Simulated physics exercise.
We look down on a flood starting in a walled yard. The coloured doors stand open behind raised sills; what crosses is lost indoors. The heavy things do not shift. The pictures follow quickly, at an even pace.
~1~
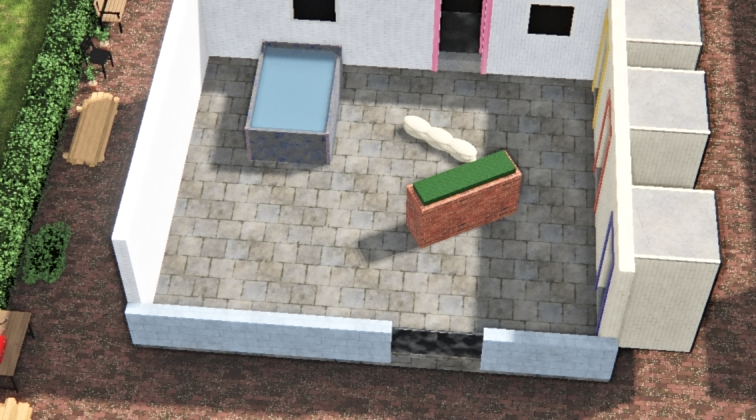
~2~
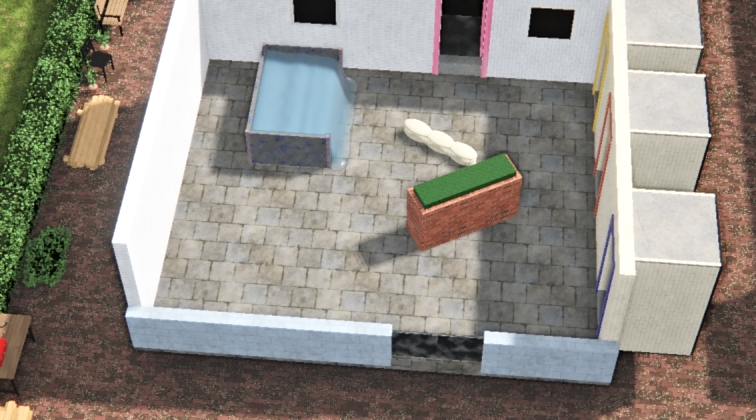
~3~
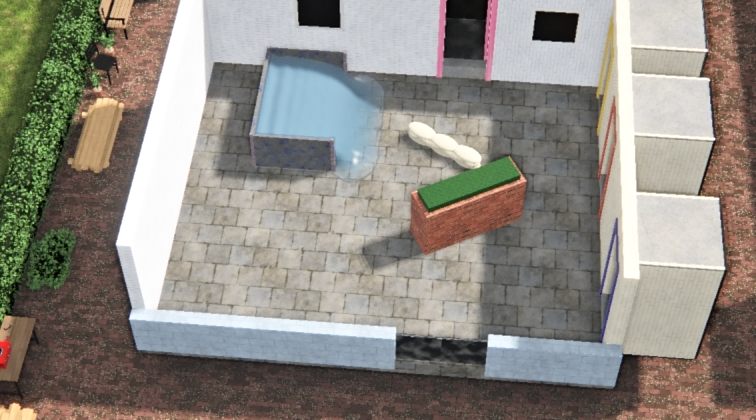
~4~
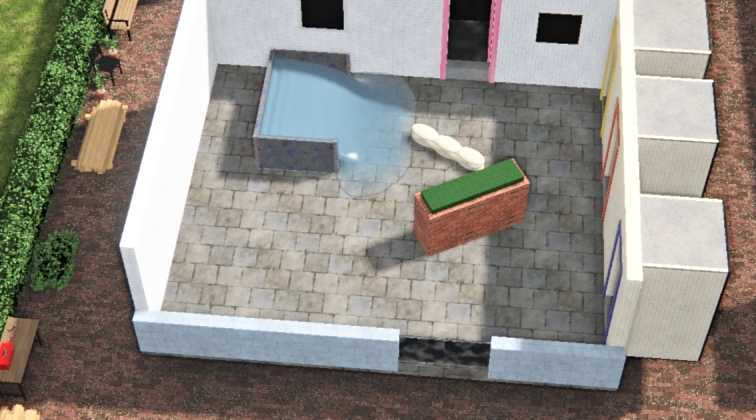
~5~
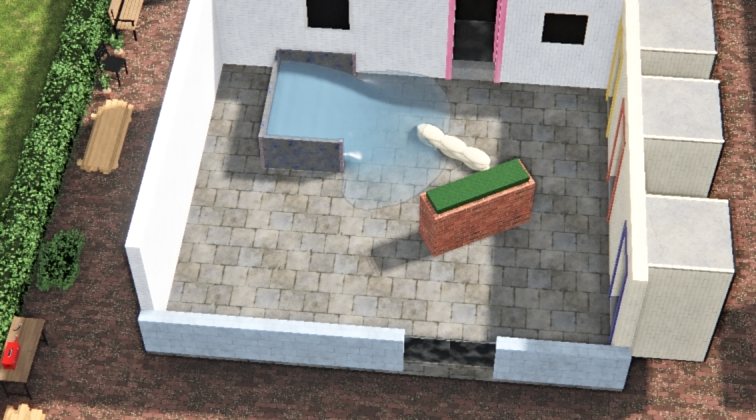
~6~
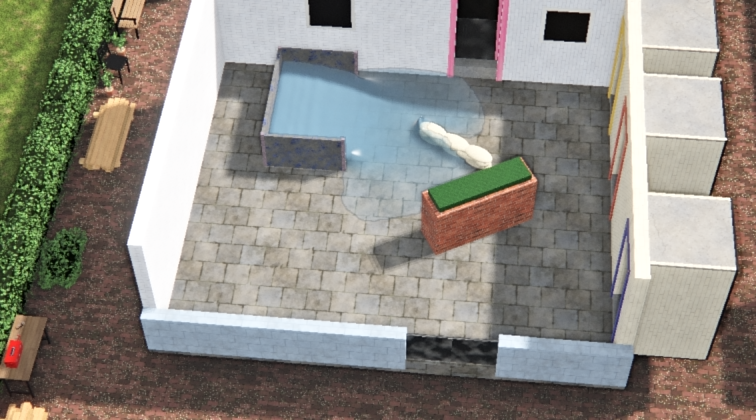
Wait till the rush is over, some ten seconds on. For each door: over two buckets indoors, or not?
The red door holds within the limit; the yellow door floods; the pink door holds within the limit; the blue door holds within the limit.
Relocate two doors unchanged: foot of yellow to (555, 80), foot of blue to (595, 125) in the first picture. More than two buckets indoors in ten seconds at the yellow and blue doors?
One by one: The yellow door floods, the blue door lets more in.
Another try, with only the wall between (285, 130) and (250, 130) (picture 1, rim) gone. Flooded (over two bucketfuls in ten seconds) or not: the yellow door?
My reading: The yellow one lets less in.
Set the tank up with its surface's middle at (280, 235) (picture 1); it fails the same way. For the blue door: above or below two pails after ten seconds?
Then: Blue is over.
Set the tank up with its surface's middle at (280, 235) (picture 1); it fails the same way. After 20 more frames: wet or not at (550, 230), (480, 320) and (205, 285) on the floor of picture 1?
In that order: Awash, wet, dry.
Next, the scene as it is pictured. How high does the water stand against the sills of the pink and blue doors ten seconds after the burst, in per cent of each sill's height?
In turn 10 and 60 per cent.
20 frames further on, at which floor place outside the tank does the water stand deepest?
Around (604, 91).
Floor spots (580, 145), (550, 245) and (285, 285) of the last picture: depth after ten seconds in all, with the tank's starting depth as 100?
In turn 8, 4 and 8 in a hundred.
A moment on, water covers 30 % of the floor; the red door not reached, the yellow door wet at the sill, nothing in, the pink door wet at the sill, nothing in, the blue door not reached.
Next, water covers 35 % of the floor; the red door wet at the sill, nothing in, the yellow door over two buckets in, the pink door wet at the sill, nothing in, the blue door not reached.
Then, water covers 50 % of the floor; the red door wet at the sill, nothing in, the yellow door far over two buckets in, the pink door wet at the sill, nothing in, the blue door not reached.
Later, water covers 80 % of the floor; the red door wet at the sill, nothing in, the yellow door far over two buckets in, the pink door wet at the sill, nothing in, the blue door wet at the sill, nothing in.
In the end, water covers 90 % of the floor; the red door wet at the sill, nothing in, the yellow door far over two buckets in, the pink door wet at the sill, nothing in, the blue door wet at the sill, nothing in.
